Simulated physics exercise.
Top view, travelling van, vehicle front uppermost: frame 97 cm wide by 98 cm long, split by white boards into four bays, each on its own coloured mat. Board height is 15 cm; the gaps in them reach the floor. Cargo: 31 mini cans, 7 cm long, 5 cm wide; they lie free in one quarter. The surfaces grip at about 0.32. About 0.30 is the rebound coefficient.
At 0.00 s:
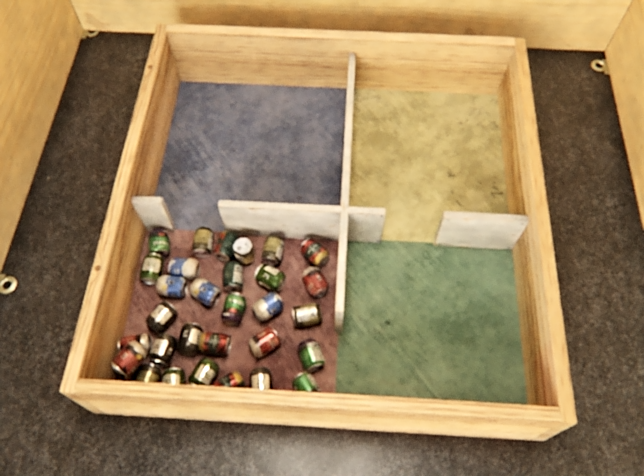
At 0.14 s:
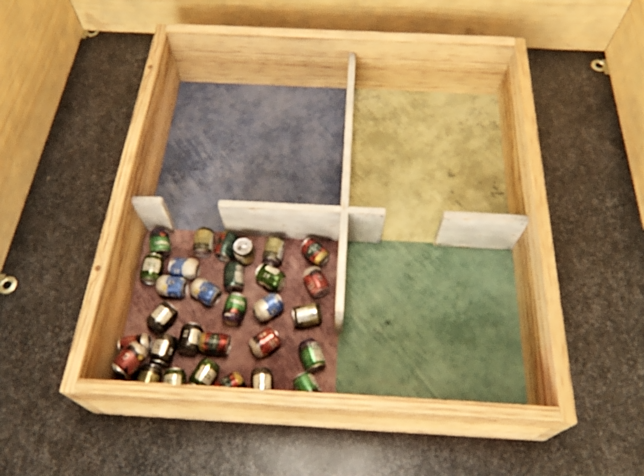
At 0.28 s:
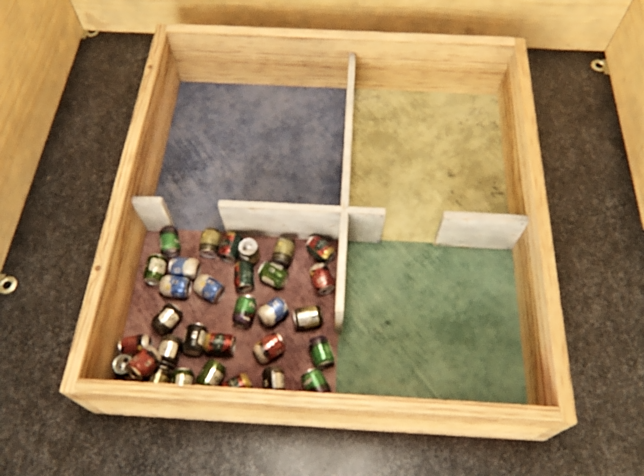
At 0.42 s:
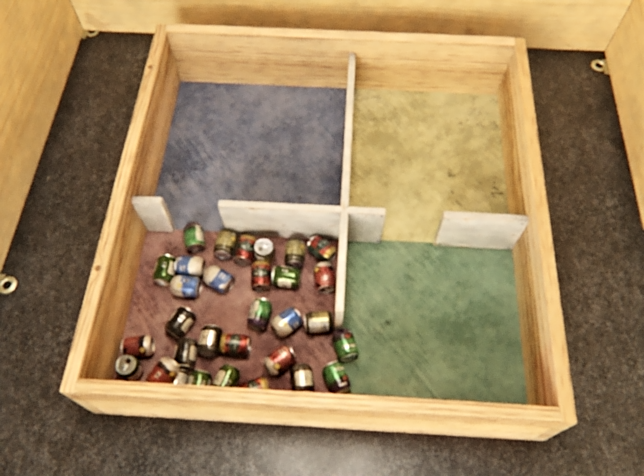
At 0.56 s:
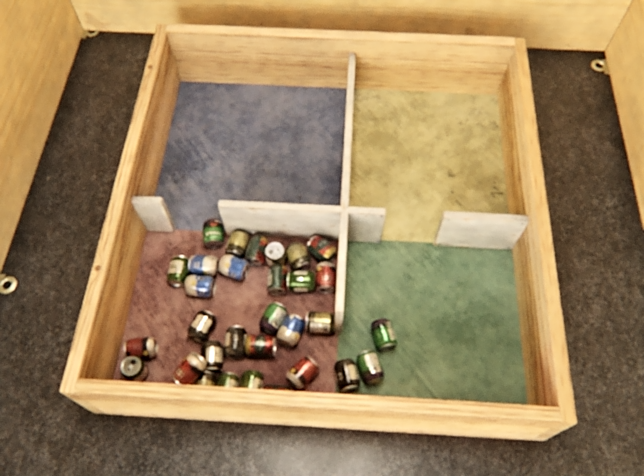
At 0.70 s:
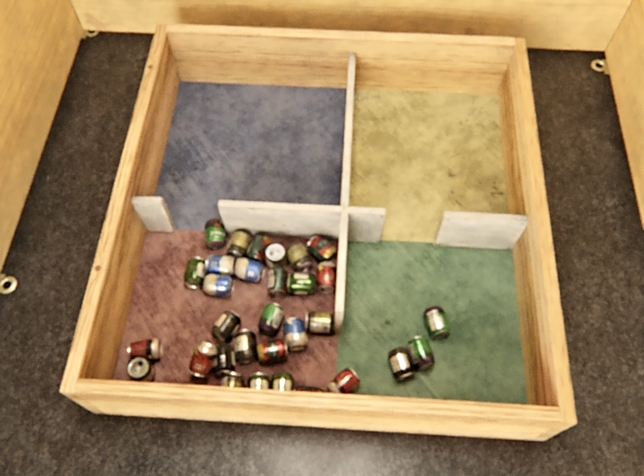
Wooden tray with four coloured sections, mini cans shifting rightward across the red mat, a few rolling onto the green one.
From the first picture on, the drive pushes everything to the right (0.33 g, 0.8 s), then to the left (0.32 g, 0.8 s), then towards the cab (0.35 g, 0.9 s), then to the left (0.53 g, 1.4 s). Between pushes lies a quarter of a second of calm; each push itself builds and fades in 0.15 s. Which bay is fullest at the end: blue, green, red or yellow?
The red bay.
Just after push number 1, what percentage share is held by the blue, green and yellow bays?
Per cent by bay - blue: 0, green: 20, yellow: 0.
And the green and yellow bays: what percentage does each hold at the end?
The green bay holds 10 per cent and the yellow bay 10 per cent.
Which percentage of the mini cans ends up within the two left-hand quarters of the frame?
Share: About 80 in a hundred.
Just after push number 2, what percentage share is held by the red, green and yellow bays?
Red 80, green 20, yellow 0 per cent.
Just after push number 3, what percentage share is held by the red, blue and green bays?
Shares in percent - red: 80, blue: 10, green: 10.
After push 1 (1.04 s), 25 in the red bay and 6 in the green bay.
After push 2 (2.09 s), 26 in the red bay and 5 in the green bay.
After push 3 (3.24 s), 24 in the red bay, 2 in the blue bay, 3 in the green bay and 2 in the yellow bay.
After push 4 (4.89 s), 24 in the red bay, 2 in the blue bay, 3 in the green bay and 2 in the yellow bay.
Outcome (at 5.20 s), 24 in the red bay, 2 in the blue bay, 3 in the green bay and 2 in the yellow bay.
